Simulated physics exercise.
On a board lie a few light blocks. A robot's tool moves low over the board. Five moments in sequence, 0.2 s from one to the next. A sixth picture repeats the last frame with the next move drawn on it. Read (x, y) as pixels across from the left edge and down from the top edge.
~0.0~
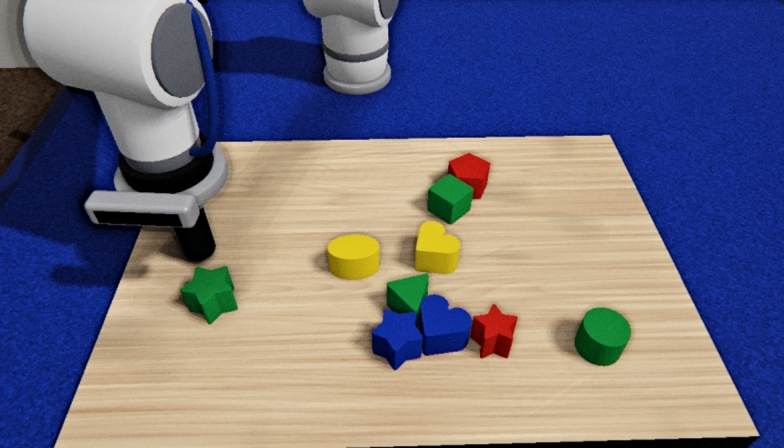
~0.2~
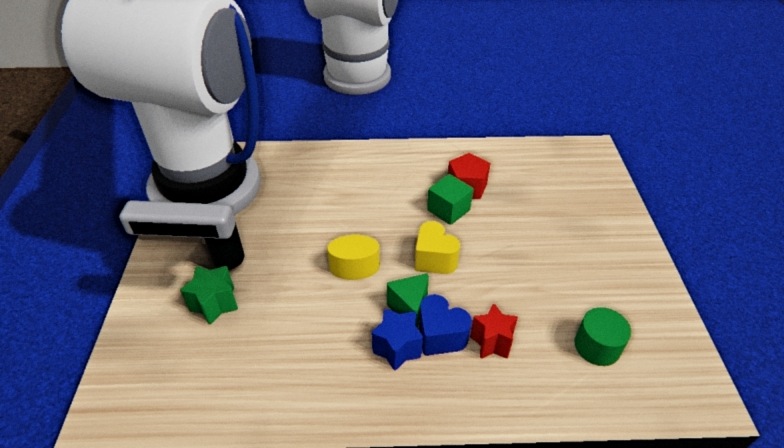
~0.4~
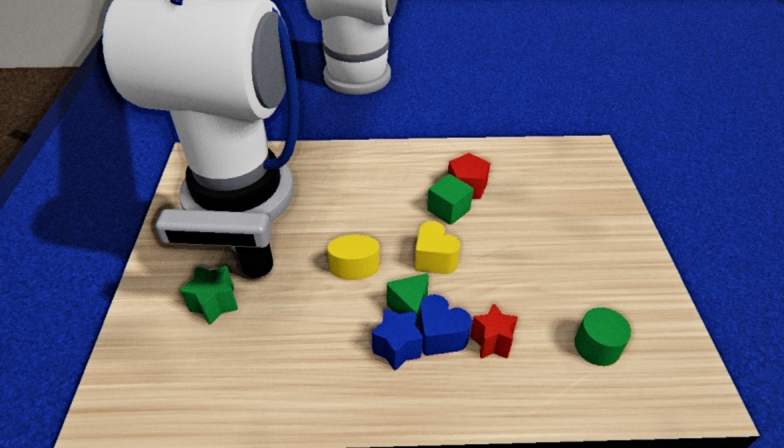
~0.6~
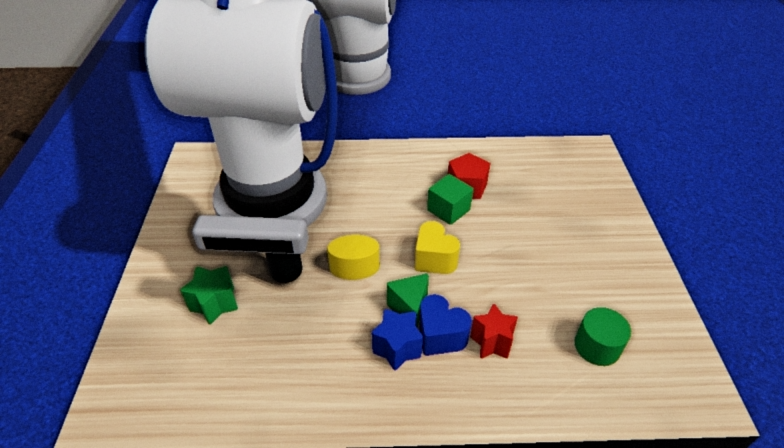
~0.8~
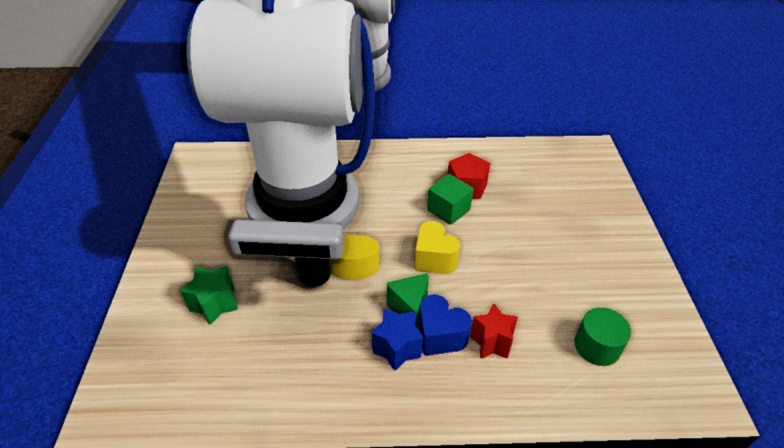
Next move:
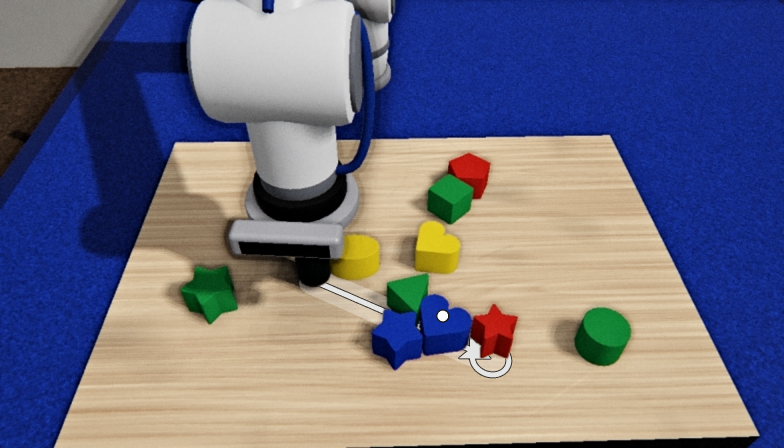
The clip opens with a white robot arm holding its dark tool low at the left of a wooden board scattered with colourful blocks, just above a green star. The arm glides steadily right, passing the star, until its tool is beside the yellow round block, while the blocks stay still.
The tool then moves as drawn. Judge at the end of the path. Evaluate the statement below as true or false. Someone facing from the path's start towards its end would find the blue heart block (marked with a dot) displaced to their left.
The statement is correct.
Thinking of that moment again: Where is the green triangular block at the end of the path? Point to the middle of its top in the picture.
The middle of its upper face will lie at (443, 284).
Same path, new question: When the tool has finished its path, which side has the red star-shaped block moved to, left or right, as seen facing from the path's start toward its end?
Seen from start to end, it moves left.
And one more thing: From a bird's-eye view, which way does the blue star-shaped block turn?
I'd predict that, seen from above, the blue star-shaped block rotates clockwise.
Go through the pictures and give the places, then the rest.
Lower end of the tool at (201, 251), tops of blocks, blue star-shaped block at (398, 328), green triangular block at (410, 289), blue heart block at (443, 316), red star-shaped block at (497, 322), in the first frame.
Tool at (229, 259), blocks as before, in the second frame.
Tool at (258, 267), blocks as before, in the third frame.
Tool at (287, 272), blocks as before, in the fourth frame.
Tool at (315, 276), blue star-shaped block at (398, 328), green triangular block at (410, 289), blue heart block at (443, 316), red star-shaped block at (497, 322), in the fifth frame.
The drawn path runs from (316, 282) to (490, 359); the dot is on the blue heart block.
One third of the way, tool at (370, 299); nothing pushed yet.
Two thirds of the way, tool at (429, 325); blue star-shaped block at (403, 334), turned 30° clockwise; green triangular block at (442, 284); blue heart block at (468, 323), turned 40° clockwise; red star-shaped block at (505, 323).
At the end, tool at (492, 353); blue star-shaped block at (404, 334), turned 30° clockwise; green triangular block at (443, 284), turned 15° anticlockwise; blue heart block at (536, 340); red star-shaped block at (561, 321), turned 45° anticlockwise.
